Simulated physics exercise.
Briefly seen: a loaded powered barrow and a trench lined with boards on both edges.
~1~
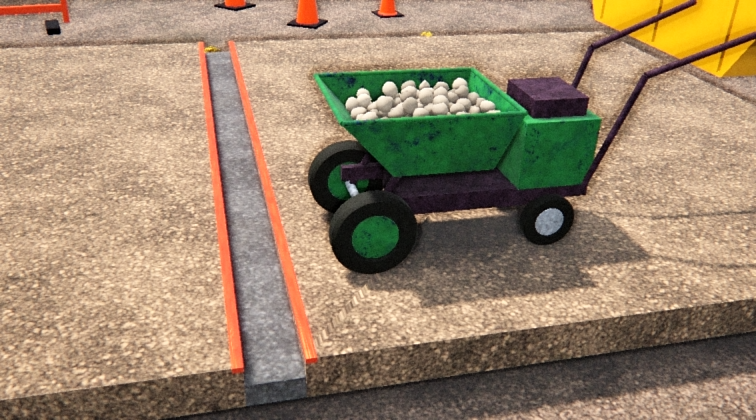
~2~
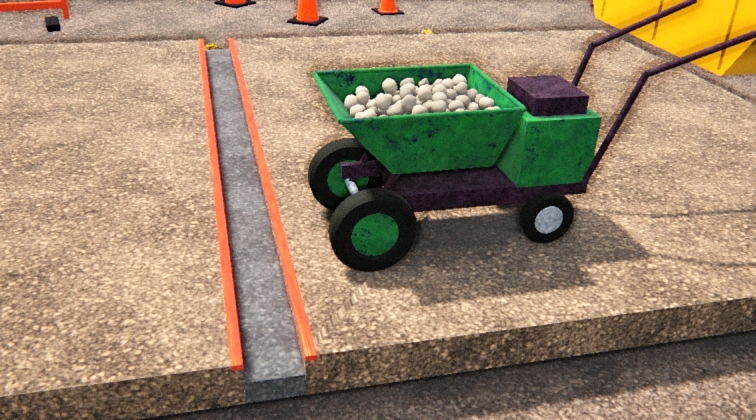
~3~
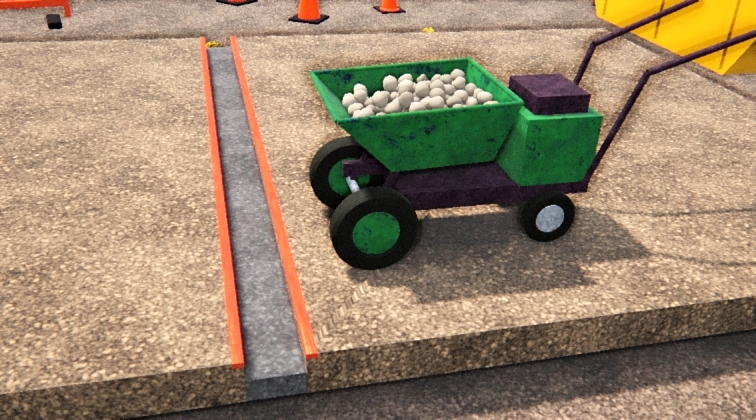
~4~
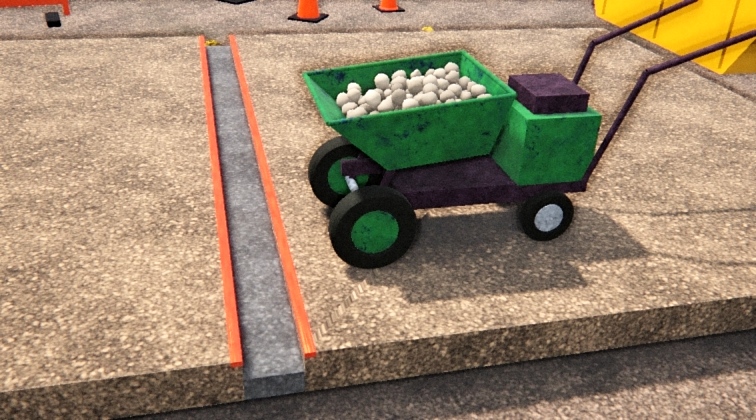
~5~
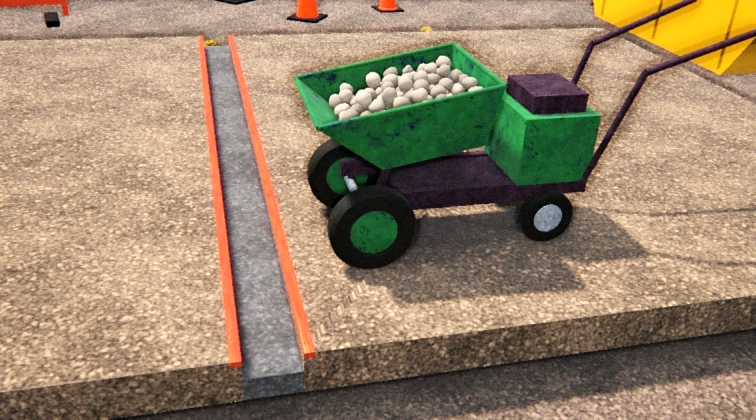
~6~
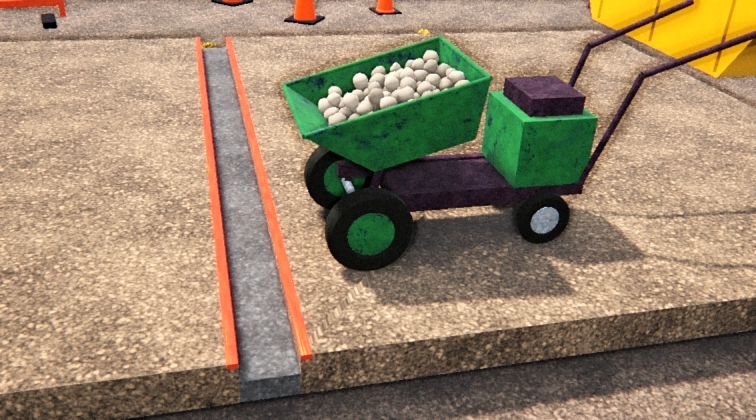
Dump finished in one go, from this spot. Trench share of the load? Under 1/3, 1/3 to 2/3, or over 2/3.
Trench receives below a third.
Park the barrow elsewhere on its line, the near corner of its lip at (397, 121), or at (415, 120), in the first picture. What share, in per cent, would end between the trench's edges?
Result: 60 in a hundred, then 60 in a hundred.
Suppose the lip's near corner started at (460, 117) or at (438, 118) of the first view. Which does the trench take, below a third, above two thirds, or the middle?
Okay, the first stop comes out as the middle third and the second as the middle third.
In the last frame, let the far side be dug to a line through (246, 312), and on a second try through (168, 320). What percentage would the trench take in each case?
Lab note: Try one 0 per cent, try two 80 per cent.
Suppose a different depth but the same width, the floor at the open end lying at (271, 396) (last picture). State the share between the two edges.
It works out to some 20 percent.
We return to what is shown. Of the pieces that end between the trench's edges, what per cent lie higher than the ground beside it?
10 per cent or thereabouts.
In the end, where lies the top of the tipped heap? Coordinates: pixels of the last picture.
The peak rests near (182, 229).
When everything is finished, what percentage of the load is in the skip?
Result: Close to 0 per cent.
Shortly afterwards, skip tipped steeply; the whole lot in the skip.
Next, skip tipped right over; near two thirds in the skip; only a few in or heaped over the trench; near a third beyond it; only a few falling.
Some moments later, skip tipped right over; a little in the skip; near a quarter in or heaped over the trench; the bulk beyond it.
In the end, skip tipped right over; only a few in the skip; near a quarter in or heaped over the trench; the bulk beyond it.
